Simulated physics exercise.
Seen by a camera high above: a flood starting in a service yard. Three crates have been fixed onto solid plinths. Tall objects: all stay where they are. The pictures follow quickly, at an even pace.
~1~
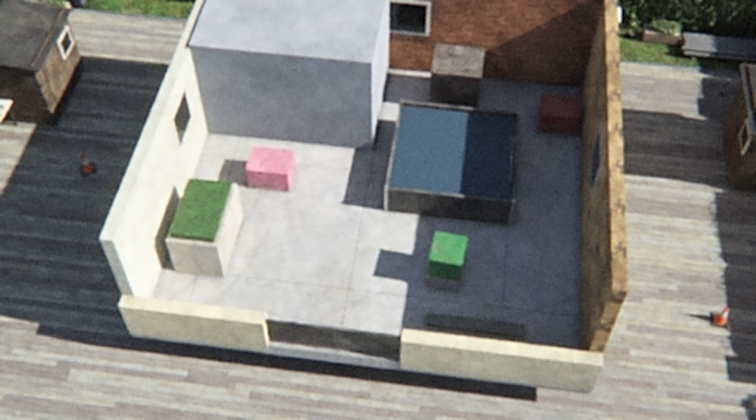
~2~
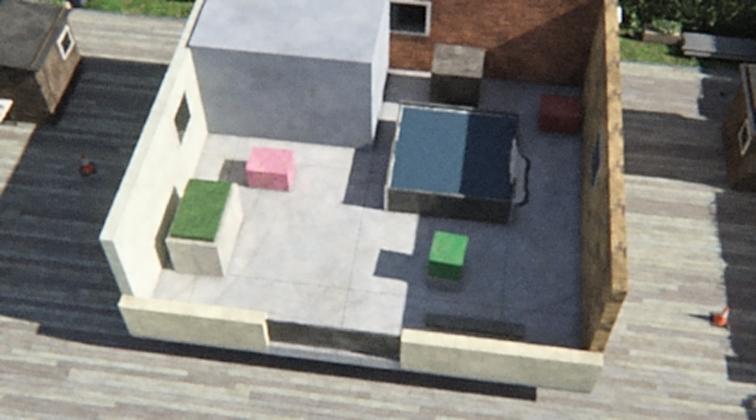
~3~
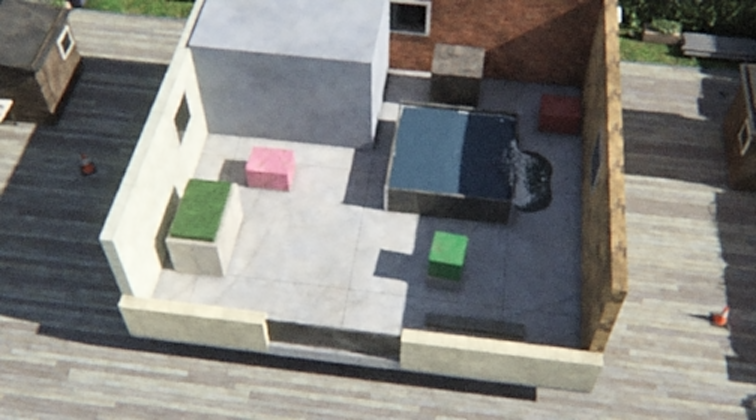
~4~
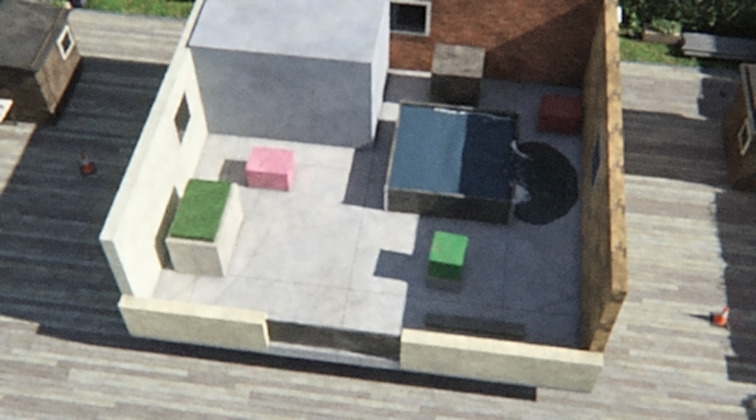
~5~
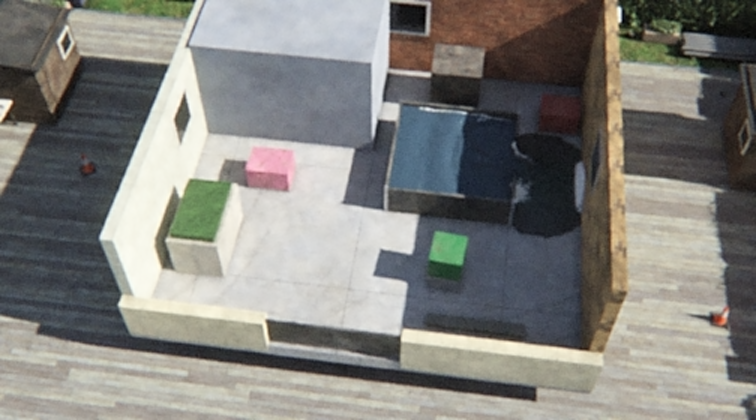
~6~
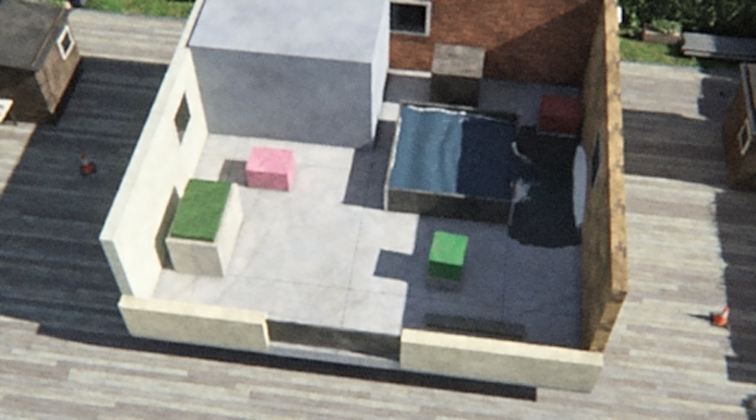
Dark water bursts from the right side of an open tank in a walled yard seen from high above, the camera still. A grey block stands upper left, with a pink box, a green-topped pale block and a bright green box around the pale floor, and a red box by the brick wall. The water spreads rightward to the side wall, then along it, while the tank's surface ripples.
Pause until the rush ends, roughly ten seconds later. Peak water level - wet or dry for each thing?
Green crate - dry; red crate - wet; pink crate - wet.
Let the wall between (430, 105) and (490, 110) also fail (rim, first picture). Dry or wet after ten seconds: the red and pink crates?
The red crate is topped, the pink crate remains dry.
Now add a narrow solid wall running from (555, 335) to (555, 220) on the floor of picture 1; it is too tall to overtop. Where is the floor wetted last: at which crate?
It's the pink-painted one.
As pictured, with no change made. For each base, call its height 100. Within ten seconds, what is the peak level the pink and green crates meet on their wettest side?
The first reaches around 230 in a hundred, the second around 30.
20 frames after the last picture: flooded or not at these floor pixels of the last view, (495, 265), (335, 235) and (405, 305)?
First inundated, second spared, third inundated.
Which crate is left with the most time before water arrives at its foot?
Crate: The pink crate.
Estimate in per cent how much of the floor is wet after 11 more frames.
It should be close to 25 %.
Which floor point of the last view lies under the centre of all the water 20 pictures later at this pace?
My reading is close to (487, 191).
A moment on, water covers 10 % of the floor; the green crate not reached, the red crate water round its plinth, the pink crate not reached.
Next, water covers 25 % of the floor; the green crate not reached, the red crate water round its plinth, the pink crate not reached.
Then, water covers 45 % of the floor; the green crate water round its plinth, the red crate water round its plinth, the pink crate not reached.
Later, water covers 75 % of the floor; the green crate water round its plinth, the red crate water round its plinth, the pink crate not reached.
In the end, water covers 95 % of the floor; the green crate stayed above the water, the red crate was topped, the pink crate was topped.
